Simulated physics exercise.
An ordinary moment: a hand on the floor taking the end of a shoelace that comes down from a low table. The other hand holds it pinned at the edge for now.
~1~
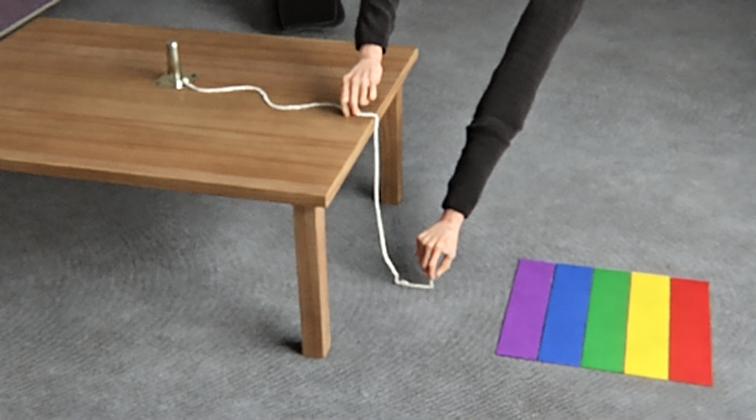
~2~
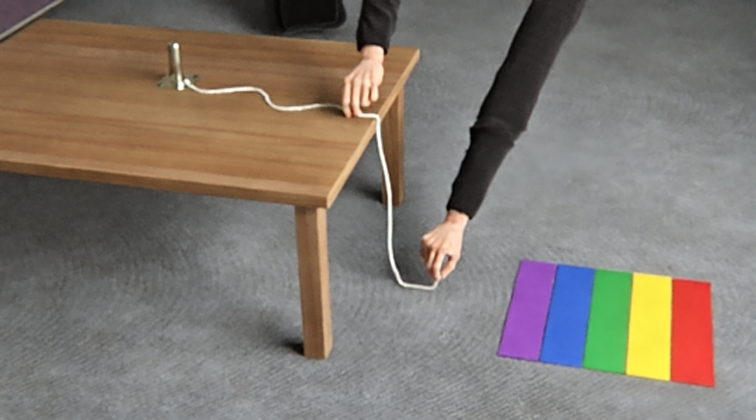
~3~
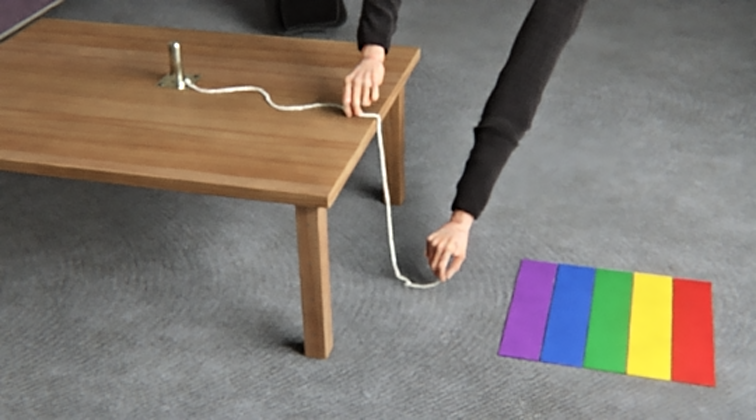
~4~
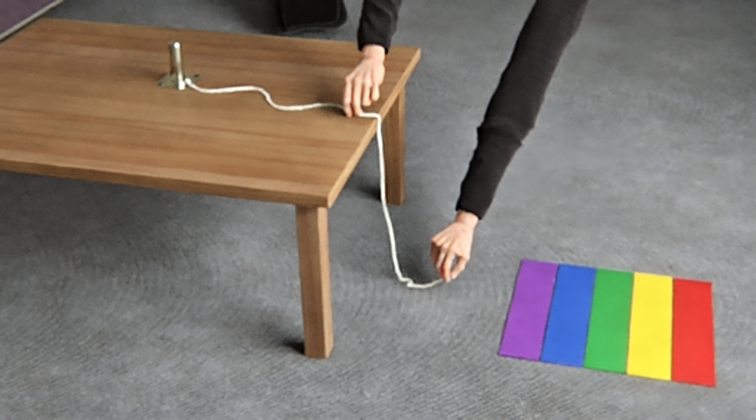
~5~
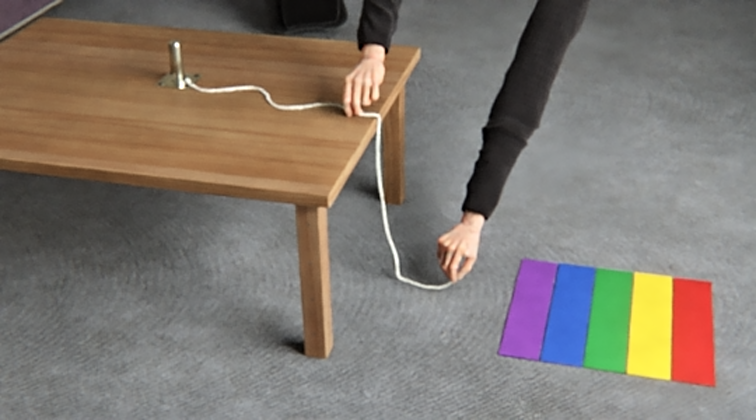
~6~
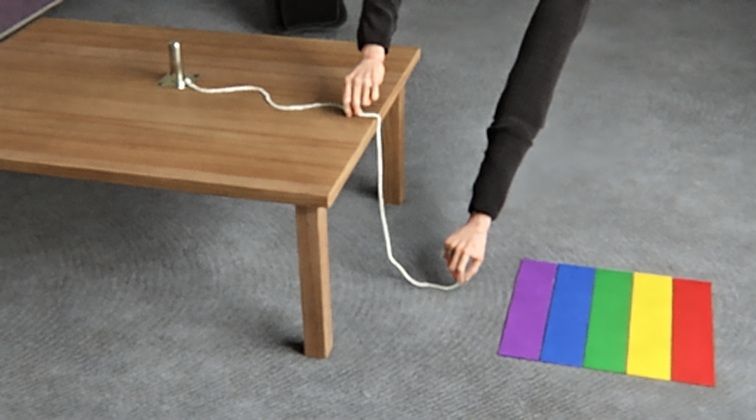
On the gray carpet, a hand slowly draws a white cord's end slightly right.
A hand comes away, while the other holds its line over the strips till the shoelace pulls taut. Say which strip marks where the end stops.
The green strip marks it.
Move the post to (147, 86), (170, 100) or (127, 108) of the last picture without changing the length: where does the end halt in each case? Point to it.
The first try gives about (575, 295), the second about (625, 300) and the third about (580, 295).
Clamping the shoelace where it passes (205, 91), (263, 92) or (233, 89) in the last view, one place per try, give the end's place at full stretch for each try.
Per try (px, approx.): (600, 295); (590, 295); (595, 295).
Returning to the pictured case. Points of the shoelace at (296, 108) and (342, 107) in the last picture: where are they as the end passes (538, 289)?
Mark one about (326, 106), mark two about (370, 114).
A little later, end near (538, 289); over purple.
Next, end near (583, 295); over blue.
When it is tight, end near (608, 298); over green. It halts on the green strip.
